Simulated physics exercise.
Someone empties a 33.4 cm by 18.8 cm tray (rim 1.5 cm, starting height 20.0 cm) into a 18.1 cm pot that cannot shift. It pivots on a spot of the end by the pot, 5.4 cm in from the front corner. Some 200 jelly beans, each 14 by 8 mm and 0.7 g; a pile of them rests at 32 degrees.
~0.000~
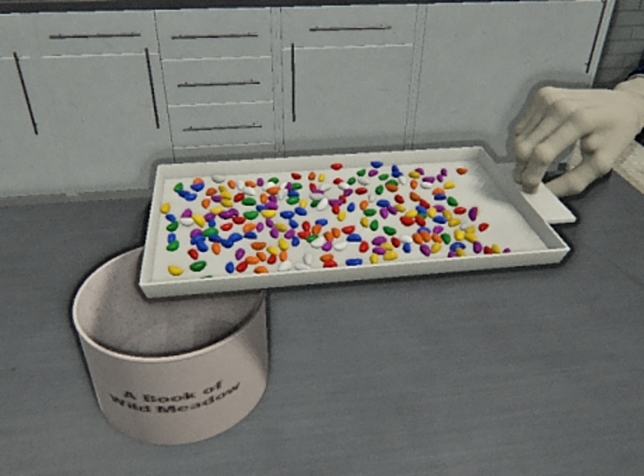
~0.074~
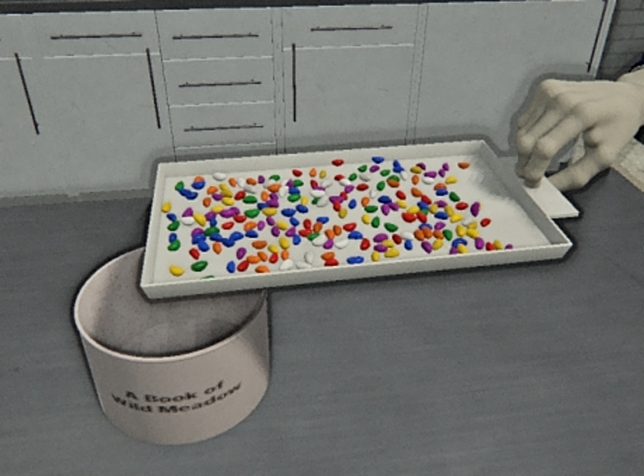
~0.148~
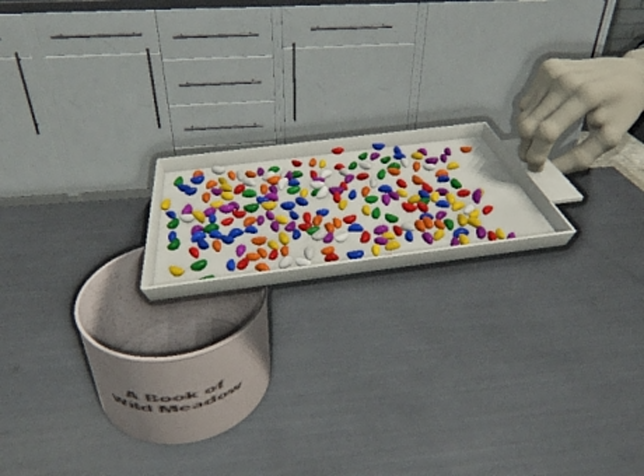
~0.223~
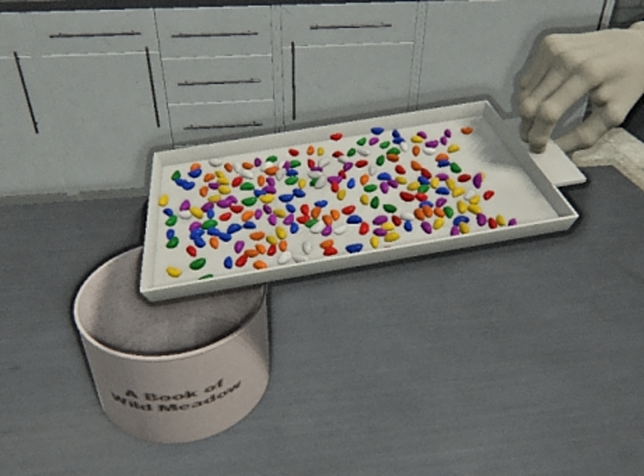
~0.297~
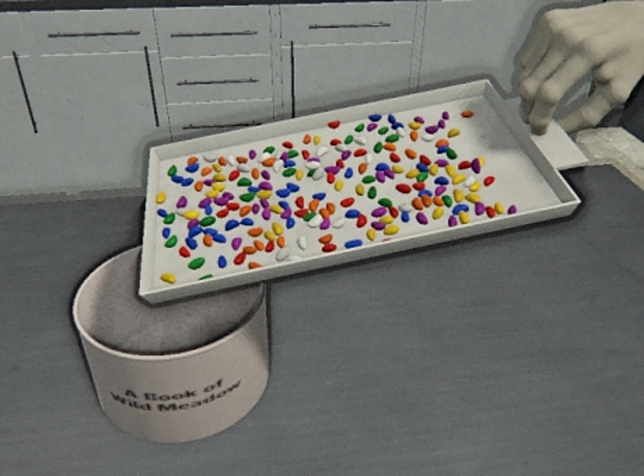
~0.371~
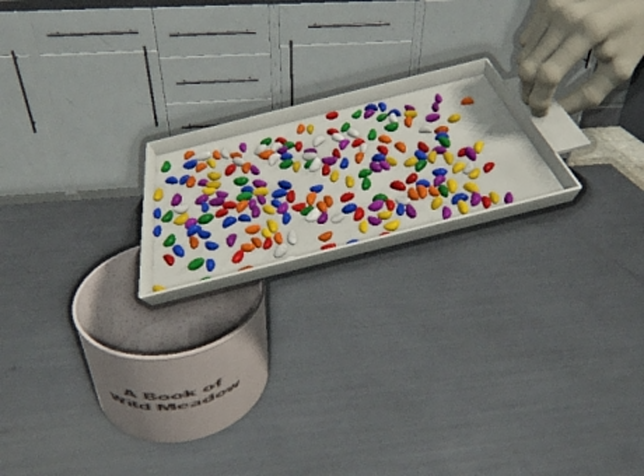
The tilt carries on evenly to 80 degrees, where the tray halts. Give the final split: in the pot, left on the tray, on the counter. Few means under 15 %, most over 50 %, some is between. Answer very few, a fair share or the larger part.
In the pot: Very few; left on the tray: Very few; on the counter: The larger part.
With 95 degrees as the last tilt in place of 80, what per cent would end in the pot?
Then about 5 per cent.
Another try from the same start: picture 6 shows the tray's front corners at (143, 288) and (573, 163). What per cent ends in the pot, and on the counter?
Pot 25, counter 70.
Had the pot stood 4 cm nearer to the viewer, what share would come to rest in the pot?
Then about 60 per cent.
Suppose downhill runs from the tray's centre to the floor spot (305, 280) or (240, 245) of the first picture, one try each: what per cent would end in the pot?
Some 0 and 40 per cent.
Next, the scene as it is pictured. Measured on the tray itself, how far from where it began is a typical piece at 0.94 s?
About 8 cm.
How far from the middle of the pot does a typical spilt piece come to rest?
Roughly 18 cm.
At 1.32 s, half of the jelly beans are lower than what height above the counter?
Roughly 22 cm.
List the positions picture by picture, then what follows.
Tray tilt 0 degrees, front corners at (146, 281) and (563, 247); middle of the pieces at (336, 210); pot at (172, 292), in the first frame.
Tray tilt 1 degrees, front corners at (147, 282) and (565, 242); middle of the pieces at (337, 207), in the second frame.
Tray tilt 5 degrees, front corners at (147, 285) and (569, 229), lowest corner left front; middle of the pieces at (337, 198), in the third frame.
Tray tilt 9 degrees, front corners at (146, 287) and (571, 214), lowest corner left front; middle of the pieces at (335, 188), in the fourth frame.
Tray tilt 13 degrees, front corners at (145, 290) and (573, 199), lowest corner left front; middle of the pieces at (319, 197), in the fifth frame.
Tray tilt 16 degrees, front corners at (145, 292) and (574, 185), lowest corner left front; middle of the pieces at (317, 189); pot at (171, 290). The tray's pace is about 55 degrees a second, in the sixth frame.
Then, at 0.94 s, tilt 47 degrees; the tray holds 100 %, the pot 0 %.
After 1.32 s, tilt 67 degrees; the tray holds 80 %, the pot 0 %.
After 1.78 s, tilt 80 degrees; the tray holds 10 %, the pot 5 %.
By 3.1 s all is still; pot 5 %, tray 5 %, counter 95 %.
